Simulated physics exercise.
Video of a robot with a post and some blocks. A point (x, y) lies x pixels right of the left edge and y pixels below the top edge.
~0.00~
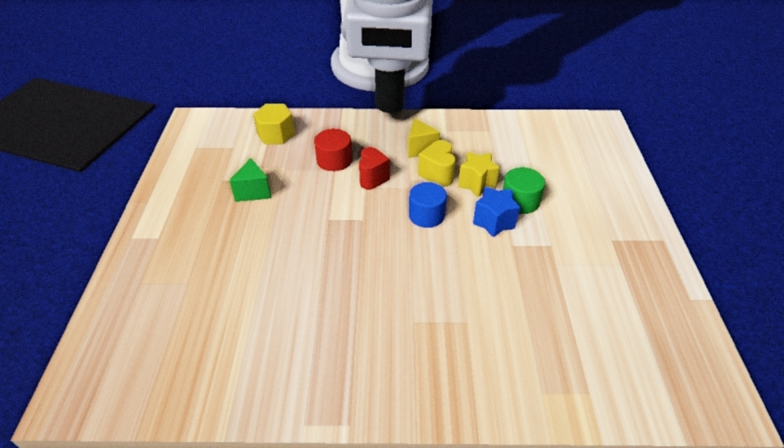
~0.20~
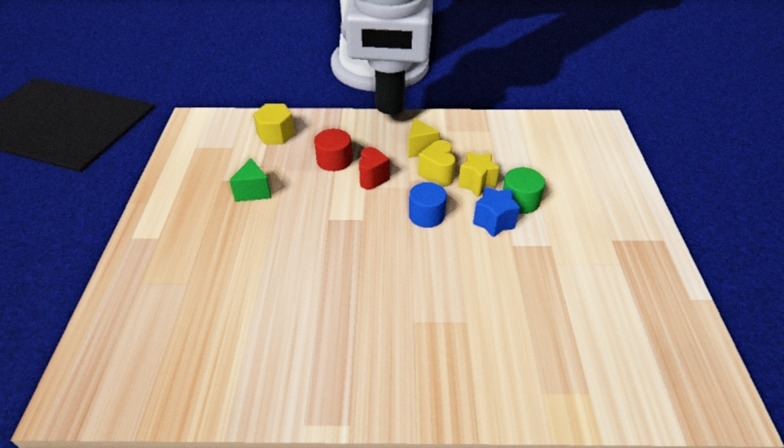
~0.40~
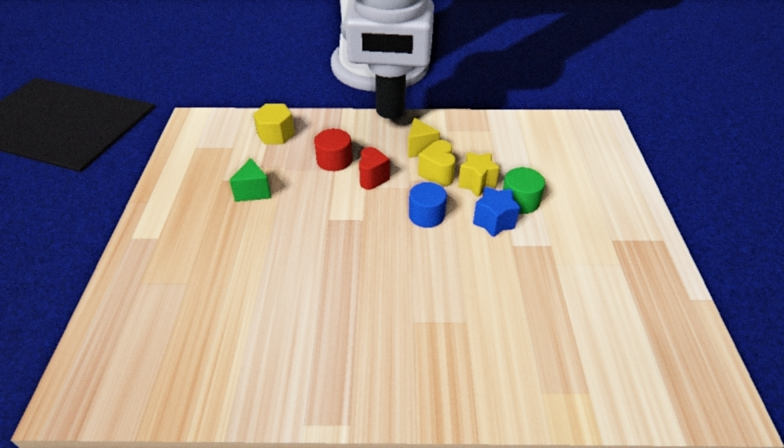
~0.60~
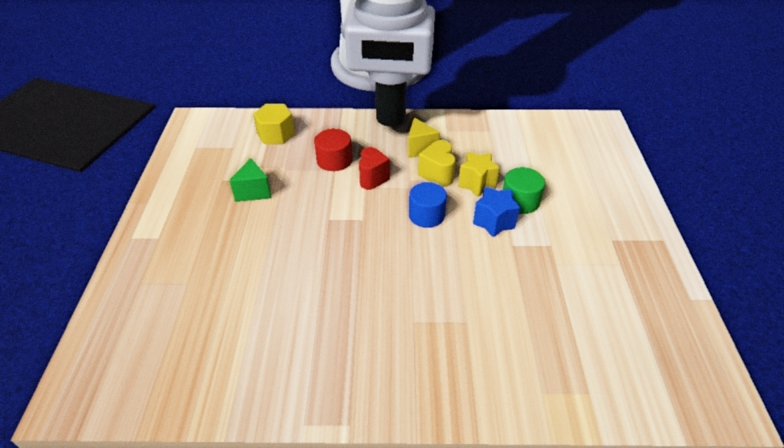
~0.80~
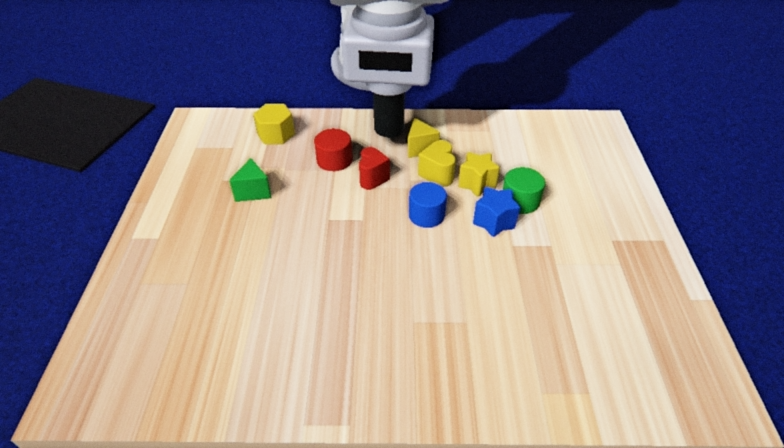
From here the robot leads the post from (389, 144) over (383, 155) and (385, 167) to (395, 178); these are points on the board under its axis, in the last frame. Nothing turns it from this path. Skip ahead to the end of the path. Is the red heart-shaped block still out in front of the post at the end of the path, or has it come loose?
Slid off.
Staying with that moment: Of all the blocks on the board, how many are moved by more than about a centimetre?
Going by the path, one block will move.
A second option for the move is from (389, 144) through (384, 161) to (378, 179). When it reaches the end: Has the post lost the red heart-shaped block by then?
No, that is not how it ends up.
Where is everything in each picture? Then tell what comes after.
The first picture shows post tip (390, 105); block tops, red heart-shaped block (372, 157); yellow triangular piece (421, 128).
The second picture shows post (390, 107); blocks unchanged.
The third picture shows post (391, 111); blocks unchanged.
The fourth picture shows post (391, 118); blocks unchanged.
The fifth picture shows post (389, 129); red heart-shaped block (372, 157); yellow triangular piece (421, 128).
On the path given first. Halfway along, post (382, 146); red heart-shaped block (372, 159).
At the end, post (395, 162); red heart-shaped block (373, 173), turned 40° clockwise; yellow triangular piece in place.
